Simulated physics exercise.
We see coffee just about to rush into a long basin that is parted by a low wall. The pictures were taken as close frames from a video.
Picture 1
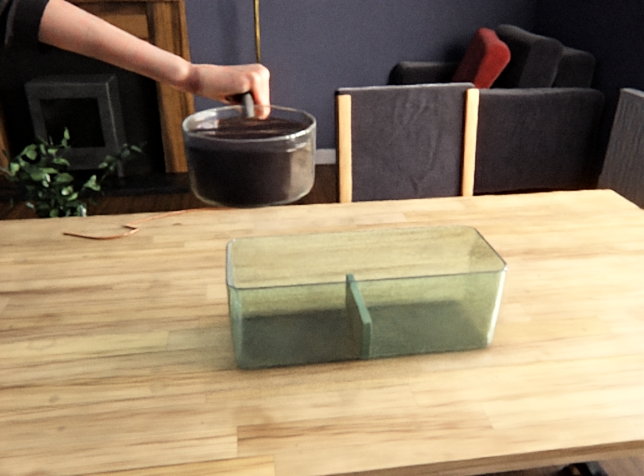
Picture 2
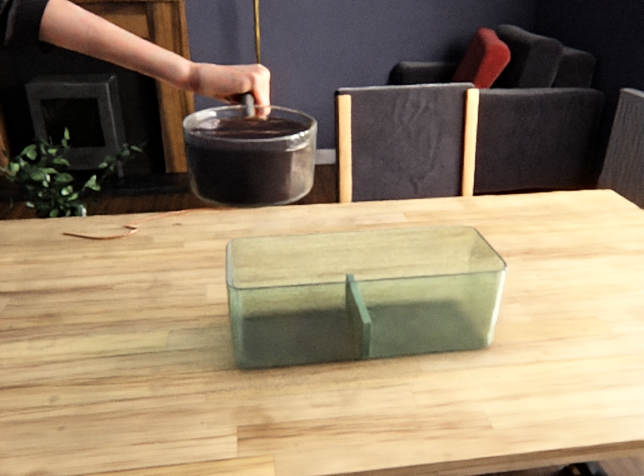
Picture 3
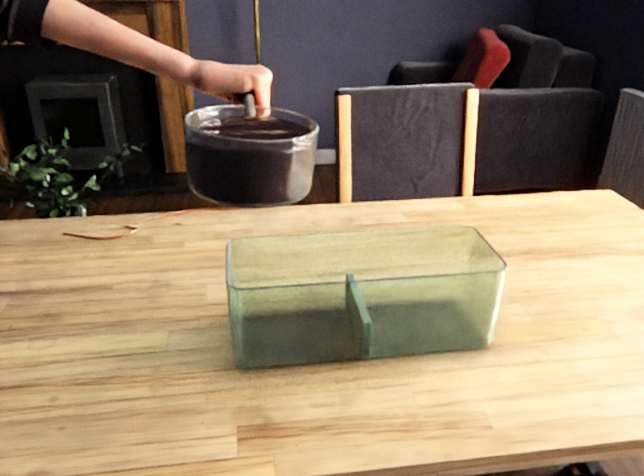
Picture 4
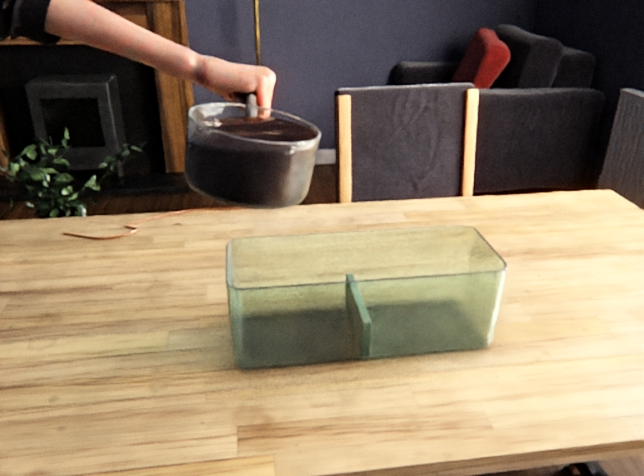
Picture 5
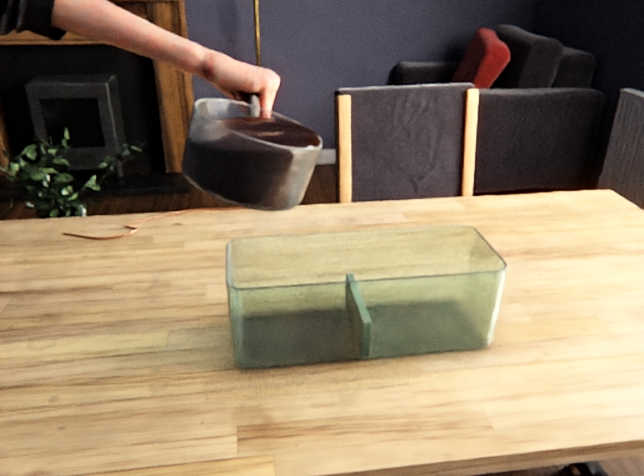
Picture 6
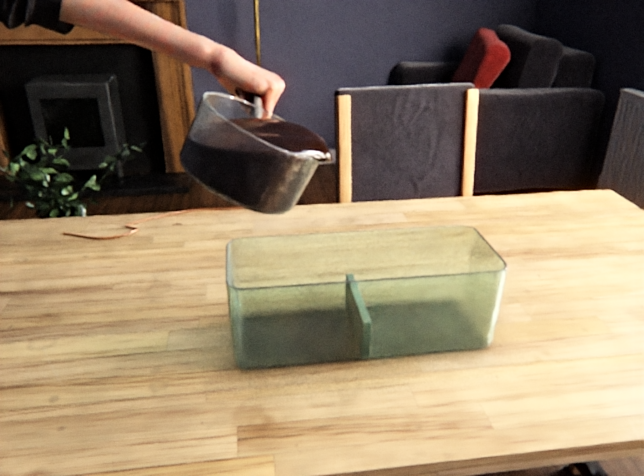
In a dim room with dark blue walls, a light wooden table is seen from slightly above, with dark chairs, a sofa with a red cushion and a leafy plant behind. A clear greenish basin split by a low wall sits on the table, and a hand holds a clear pot of dark coffee above and behind its left side. The hand steadily tilts the pot rightward, the coffee reaching its lip, while the camera stays still.
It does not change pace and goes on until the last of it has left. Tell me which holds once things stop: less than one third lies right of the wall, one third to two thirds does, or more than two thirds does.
Looks to me like the right side of the wall gets at least a third but no more than two thirds.
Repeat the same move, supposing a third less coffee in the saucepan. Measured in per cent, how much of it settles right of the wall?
35 per cent.
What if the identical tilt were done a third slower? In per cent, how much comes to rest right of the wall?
About 65 per cent.
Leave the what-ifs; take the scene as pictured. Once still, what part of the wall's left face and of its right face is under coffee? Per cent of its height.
Left 40 per cent, right 50.
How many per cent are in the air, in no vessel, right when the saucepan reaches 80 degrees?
Some 35 per cent, I'd say.
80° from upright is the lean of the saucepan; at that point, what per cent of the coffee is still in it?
I'd put it near 40 %.
A moment on, the saucepan is tipped on its side and 40 per cent is still to pour, 2 is left of the wall and 20 right of it.
Next, the saucepan is tipped on its side and 11 per cent is still to pour, 21 is left of the wall and 59 right of it.
Then the saucepan is tipped on its side and 3 per cent is still to pour, 33 is left of the wall and 59 right of it.
Later the saucepan is tipped on its side and 1 per cent is still to pour, 37 is left of the wall and 60 right of it.
At rest 39 per cent lies left of the wall, 60 right of it and 2 outside.
